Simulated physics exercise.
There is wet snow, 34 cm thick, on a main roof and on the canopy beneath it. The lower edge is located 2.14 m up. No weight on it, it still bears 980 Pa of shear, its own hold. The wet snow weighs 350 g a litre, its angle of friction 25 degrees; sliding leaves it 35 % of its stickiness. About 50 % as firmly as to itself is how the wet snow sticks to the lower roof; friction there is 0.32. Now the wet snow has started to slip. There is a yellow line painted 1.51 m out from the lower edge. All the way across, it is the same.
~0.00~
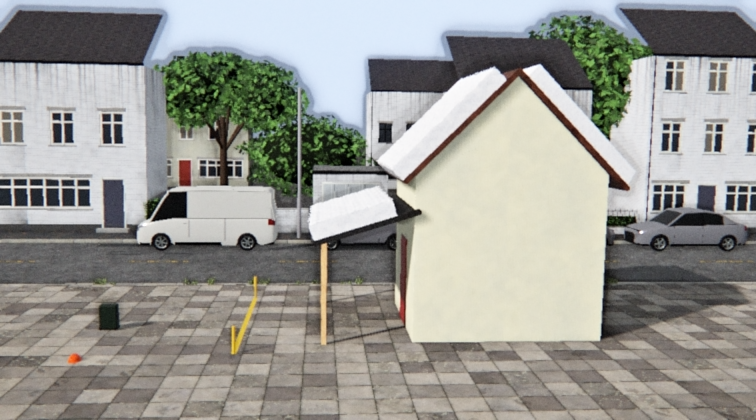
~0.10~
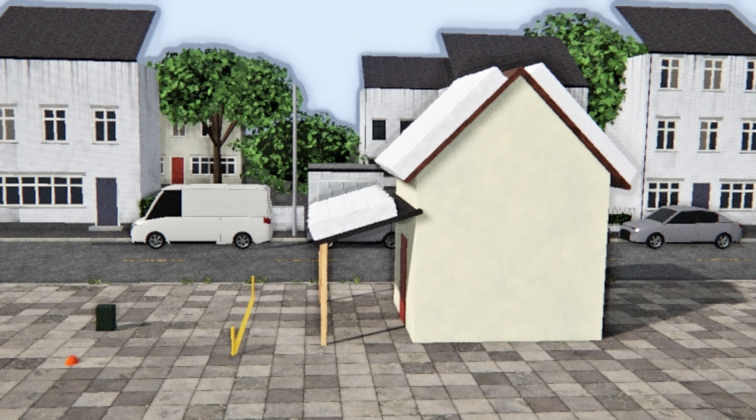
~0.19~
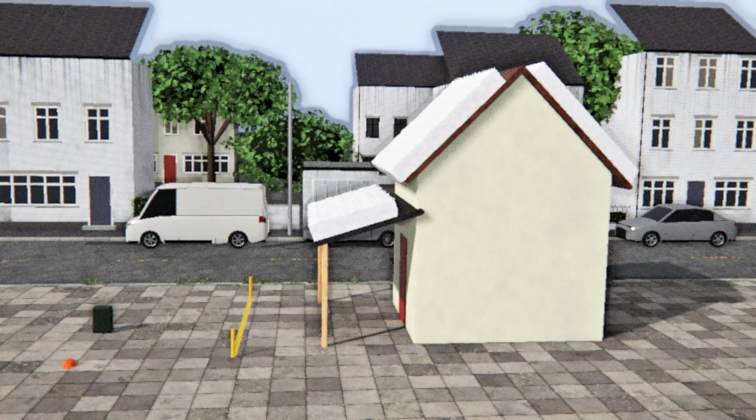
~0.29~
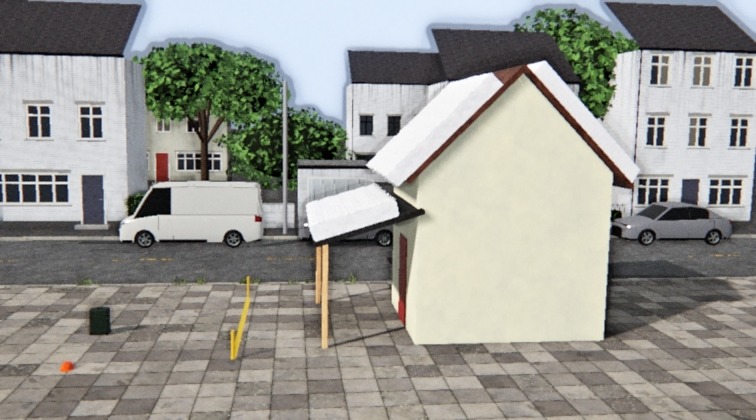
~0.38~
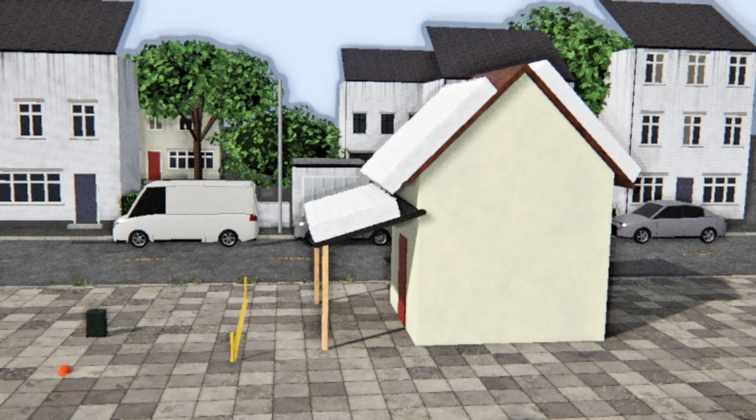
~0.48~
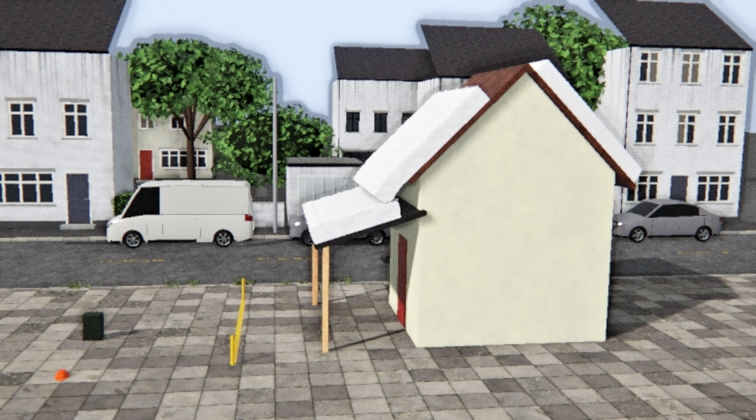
On a paved square, snow slides down a small house's left roof slope above a canopy.
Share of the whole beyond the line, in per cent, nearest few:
Some 33 out of 100.
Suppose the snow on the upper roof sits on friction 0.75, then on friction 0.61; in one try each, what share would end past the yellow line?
In that order: 0 %, 8 %.
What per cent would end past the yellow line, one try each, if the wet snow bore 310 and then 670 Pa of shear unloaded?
First try roughly 55 per cent, second try roughly 45 per cent.
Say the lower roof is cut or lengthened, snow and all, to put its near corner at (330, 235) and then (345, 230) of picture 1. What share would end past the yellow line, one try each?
Respectively 35 % and 35 %.
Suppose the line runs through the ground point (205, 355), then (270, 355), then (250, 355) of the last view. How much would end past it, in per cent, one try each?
About 20 %, 55 %, 40 %.
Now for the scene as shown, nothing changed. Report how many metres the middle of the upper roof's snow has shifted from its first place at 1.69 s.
About 3.8 m.
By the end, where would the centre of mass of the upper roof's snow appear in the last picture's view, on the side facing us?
Roughly pixel (258, 309) on the near face.
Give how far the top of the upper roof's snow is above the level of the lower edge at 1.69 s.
About 0.8 m.
After 1.03 s, none is below the lower edge and 0 % is past the line.
After 1.69 s, 39 % is below the lower edge and 6 % is past the line.
After 2.34 s, 68 % is below the lower edge and 31 % is past the line.
After 3.00 s, 75 % is below the lower edge and 33 % is past the line.
After 3.80 s, at the end, 75 % is below the lower edge and 33 % is past the line.
